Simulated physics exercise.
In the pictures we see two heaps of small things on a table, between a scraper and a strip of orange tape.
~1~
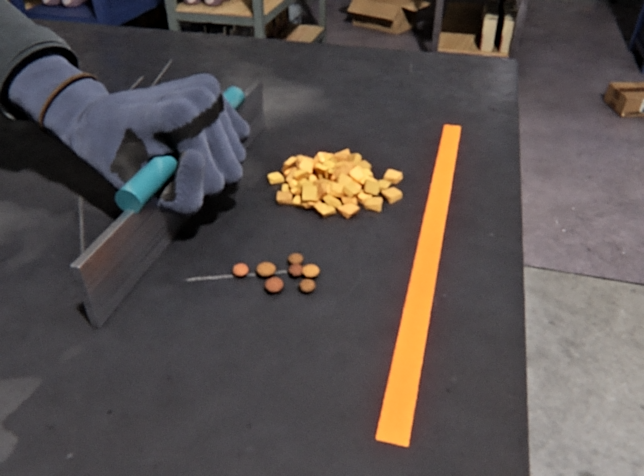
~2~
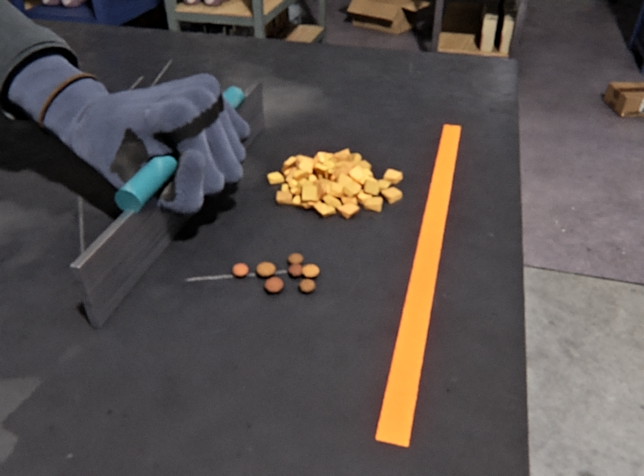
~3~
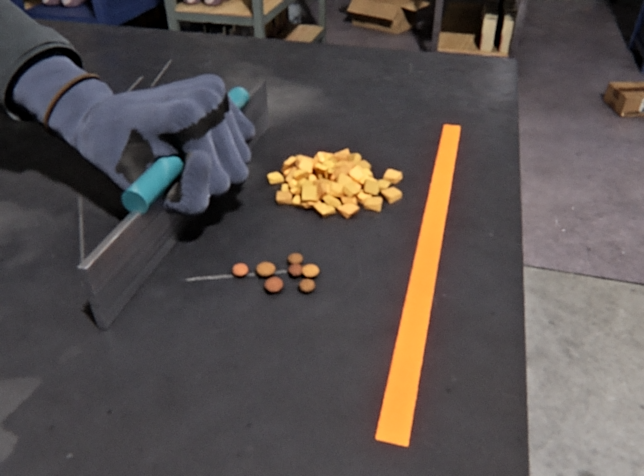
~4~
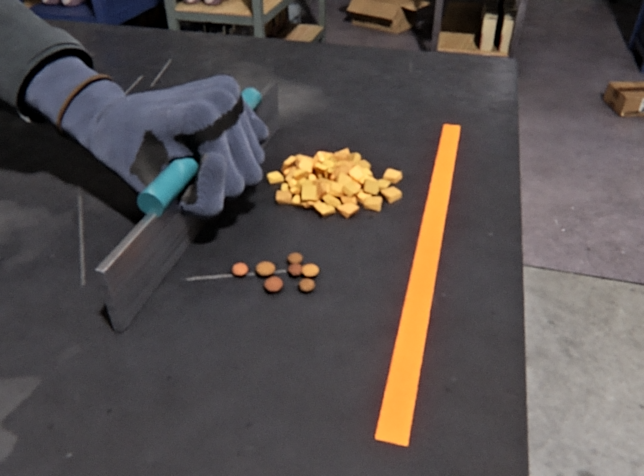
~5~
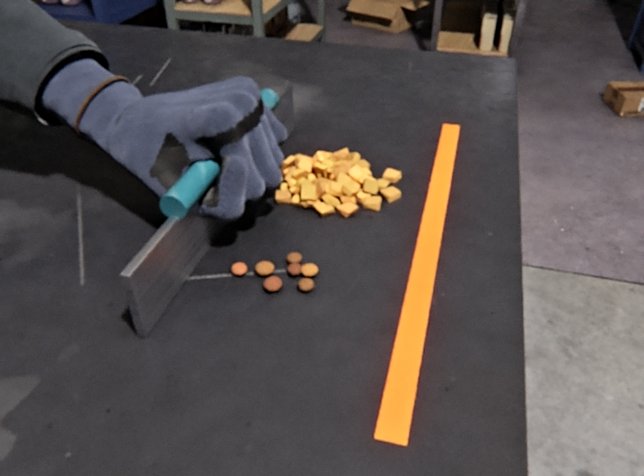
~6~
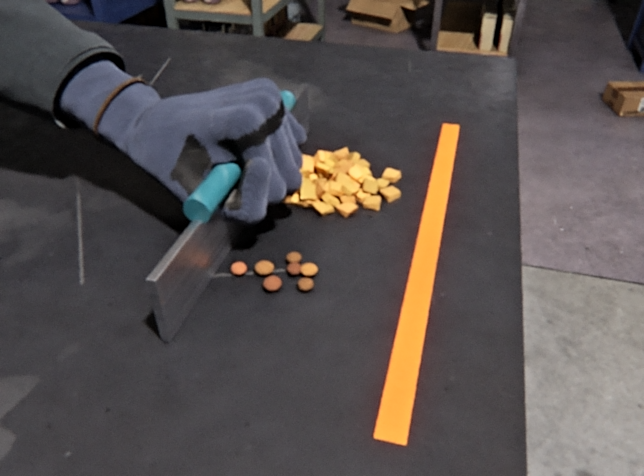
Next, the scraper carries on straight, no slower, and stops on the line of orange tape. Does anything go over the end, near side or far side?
Nearer portion: None of it falls. Farther portion: Some of it falls.
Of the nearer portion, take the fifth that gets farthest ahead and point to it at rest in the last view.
Centre of the leading fifth at rest: Around (458, 295).
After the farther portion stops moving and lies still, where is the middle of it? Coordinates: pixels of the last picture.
Looks to me like it ends up close to (484, 201).
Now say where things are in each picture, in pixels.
In the first frame, scraper at (104, 275), at rest; orange tape at (451, 134), about a palm's width from the edge; edge at (524, 252); nearer portion at (296, 270), a few bits of dog kibble; farther portion at (324, 179), many cereal squares.
In the second frame, scraper at (104, 275), at rest; farther portion at (323, 179).
In the third frame, scraper at (111, 276); nearer portion at (296, 270).
In the fourth frame, scraper at (127, 279); farther portion at (323, 178).
In the fifth frame, scraper at (150, 283); nearer portion at (295, 269).
In the sixth frame, scraper at (174, 287); orange tape at (450, 133); edge at (523, 251); nearer portion at (294, 269); farther portion at (323, 178), a stray few pushed along.
Then, 0.39 s after the last picture, scraper still moving, near (352, 168); nearer portion all on the table, its front near (357, 277); farther portion all on the table, its front near (447, 202).
Then, 0.79 s after the last picture, scraper stopped at the orange tape; nearer portion all on the table, its front near (466, 296); farther portion a small part over the edge.
At rest, scraper stopped at the orange tape; nearer portion all on the table, its front near (466, 296); farther portion a small part over the edge.
